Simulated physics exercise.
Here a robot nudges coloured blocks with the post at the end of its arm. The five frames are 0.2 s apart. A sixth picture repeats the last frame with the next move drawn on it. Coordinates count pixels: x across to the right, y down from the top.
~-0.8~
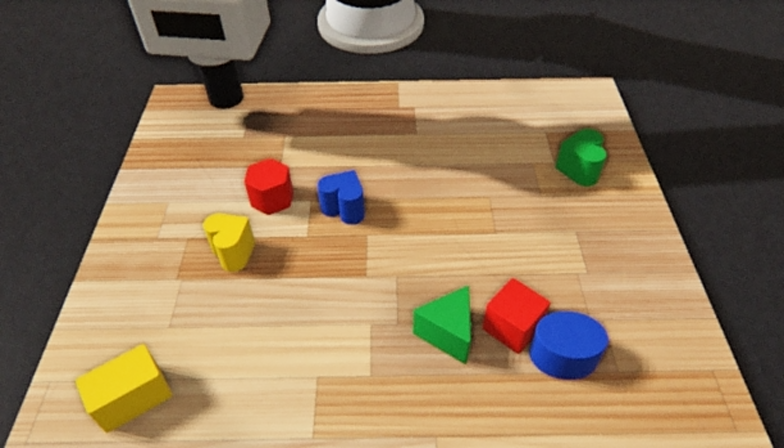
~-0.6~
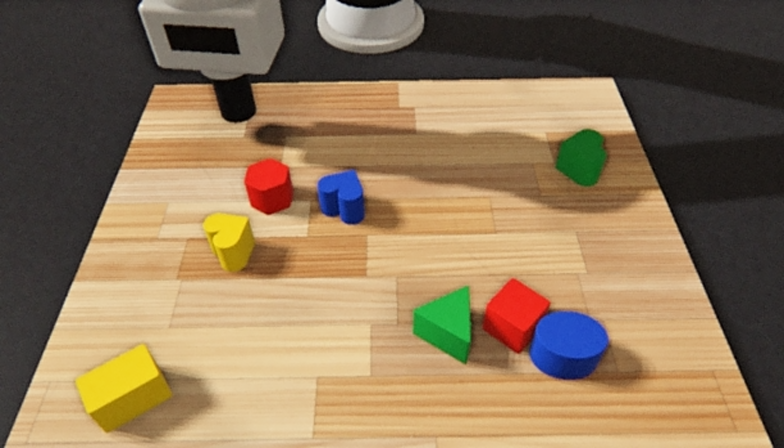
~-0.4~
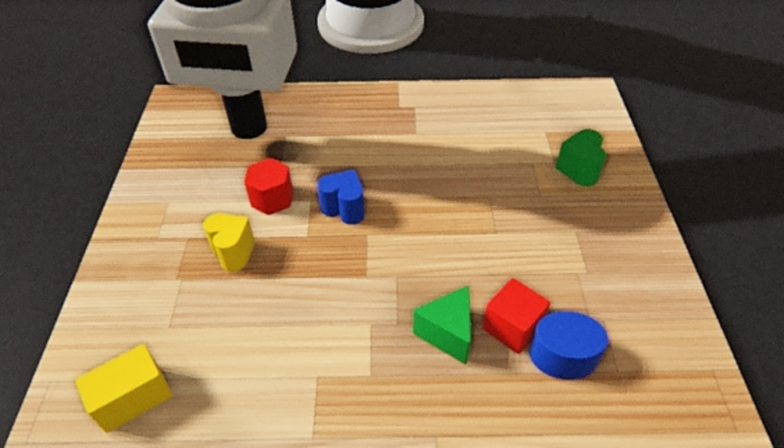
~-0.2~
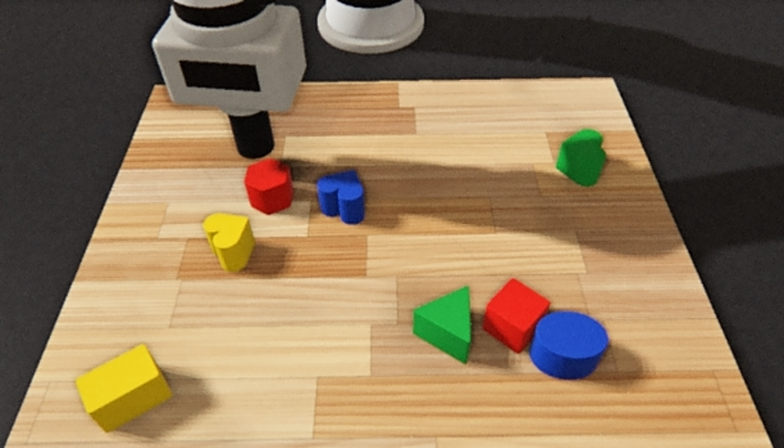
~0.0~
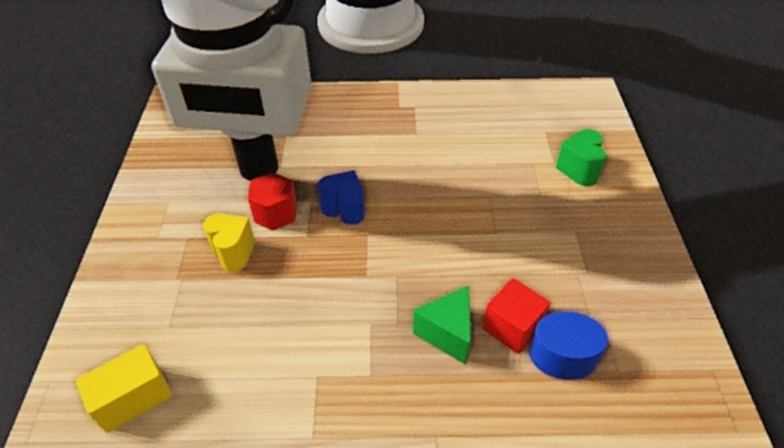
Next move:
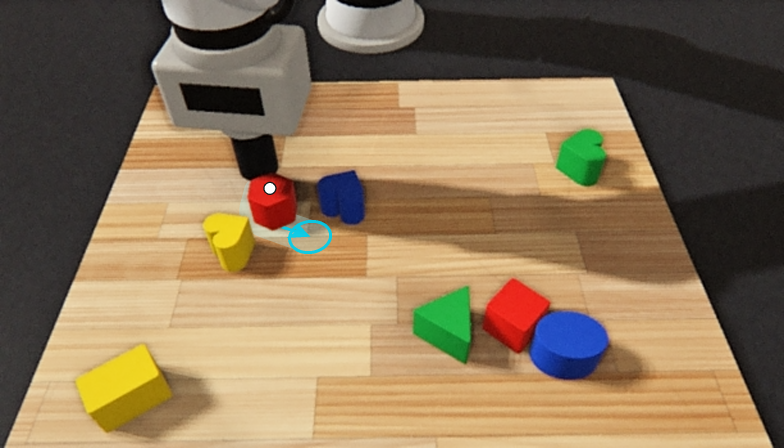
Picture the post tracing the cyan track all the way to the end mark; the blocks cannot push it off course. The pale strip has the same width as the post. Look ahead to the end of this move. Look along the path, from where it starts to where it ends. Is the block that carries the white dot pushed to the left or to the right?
Shifted right.
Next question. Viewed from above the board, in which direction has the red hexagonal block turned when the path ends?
From above, it turns clockwise.
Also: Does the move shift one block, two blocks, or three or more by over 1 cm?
My best guess is that a single block moves over 1 cm.
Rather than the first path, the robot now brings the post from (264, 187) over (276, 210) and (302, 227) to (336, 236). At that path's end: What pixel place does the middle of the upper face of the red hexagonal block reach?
The point I'd pick in the picture is (296, 239).
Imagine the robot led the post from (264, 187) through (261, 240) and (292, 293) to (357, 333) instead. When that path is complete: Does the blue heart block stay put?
Yes
Path on the board, from (264, 187) through (259, 211) and (280, 226) to (310, 237); the dot is on the red hexagonal block.
The first path, step by step. Halfway along, post (262, 203); red hexagonal block (280, 223), turned 15° anticlockwise.
At the end, post (307, 219); yellow heart block in place; red hexagonal block (303, 247), turned 45° clockwise.
